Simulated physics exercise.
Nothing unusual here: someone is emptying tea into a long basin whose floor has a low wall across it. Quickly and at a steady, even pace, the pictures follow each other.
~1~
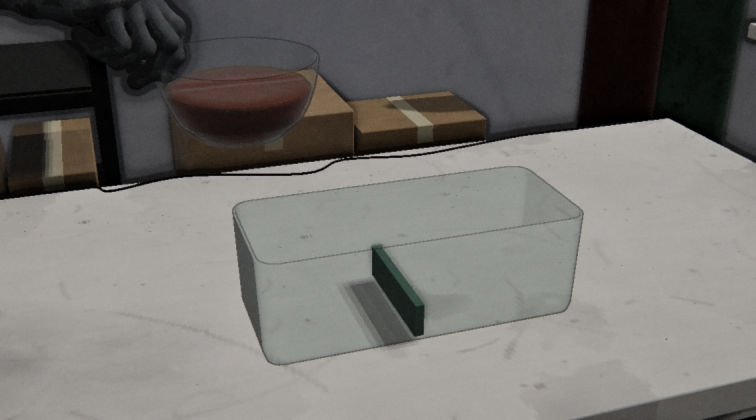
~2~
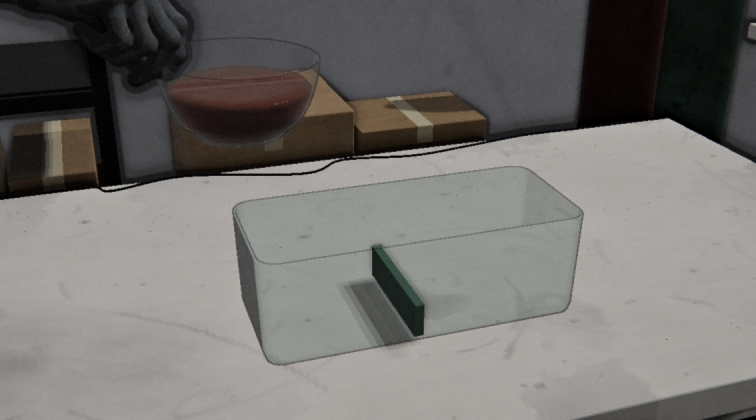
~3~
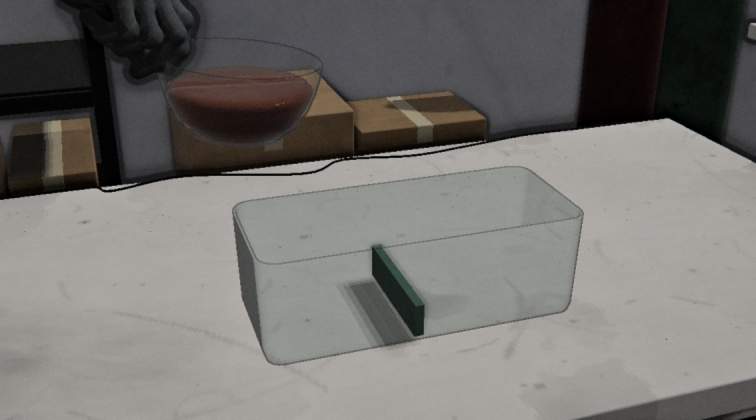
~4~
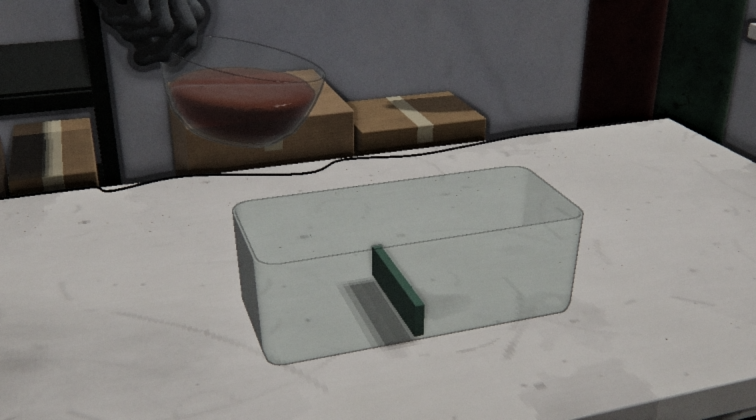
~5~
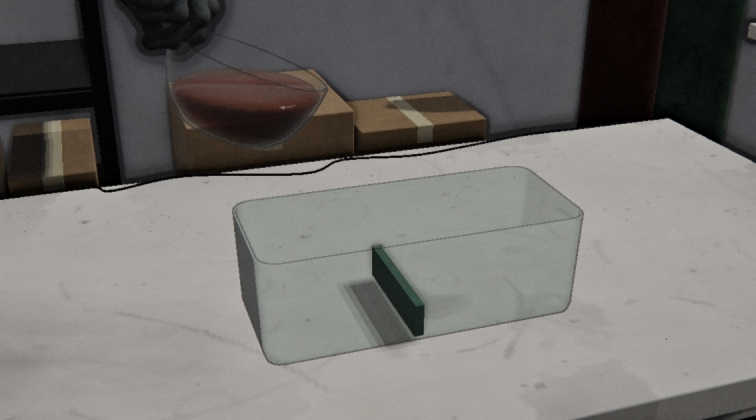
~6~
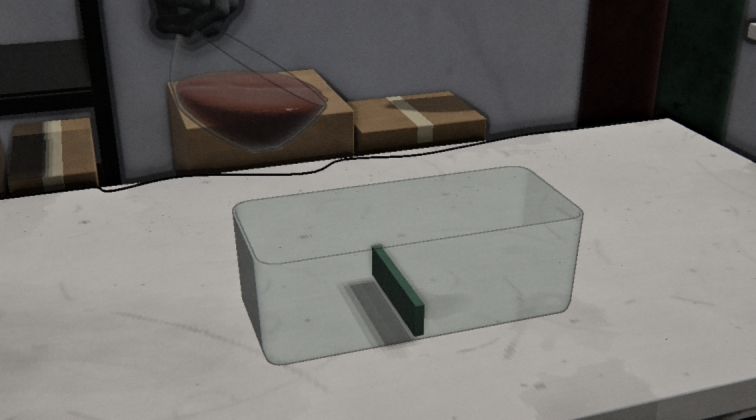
A dark gloved hand at the upper left tilts a clear glass bowl of reddish-brown tea steadily to the right, slowly at first and then more steeply, while the liquid's surface stays nearly level. Below it, a long transparent basin with a low green wall across its floor sits motionless on a scuffed white table. The fixed view looks slightly down on a dim room with cardboard boxes behind.
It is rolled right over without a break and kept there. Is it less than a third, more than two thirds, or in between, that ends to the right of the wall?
I expect the share right of the wall to be below a third.
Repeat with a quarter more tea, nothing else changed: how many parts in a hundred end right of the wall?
It should come out close to 15 per cent.
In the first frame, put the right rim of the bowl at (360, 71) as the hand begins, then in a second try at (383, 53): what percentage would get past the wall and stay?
The first gives 45 %, the second 70 %.
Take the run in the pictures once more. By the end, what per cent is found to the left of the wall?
Close to 90 percent.
A moment on, the bowl is tipped right over and 13 per cent is still to pour, 44 is left of the wall and 0 right of it.
Next, the bowl is tipped right over and 0 per cent is still to pour, 89 is left of the wall and 2 right of it.
Then the bowl is tipped right over and 0 per cent is still to pour, 89 is left of the wall and 7 right of it.
Later the bowl is tipped right over and 0 per cent is still to pour, 88 is left of the wall and 8 right of it.
In the end 88 per cent lies left of the wall, 8 right of it and 4 outside.
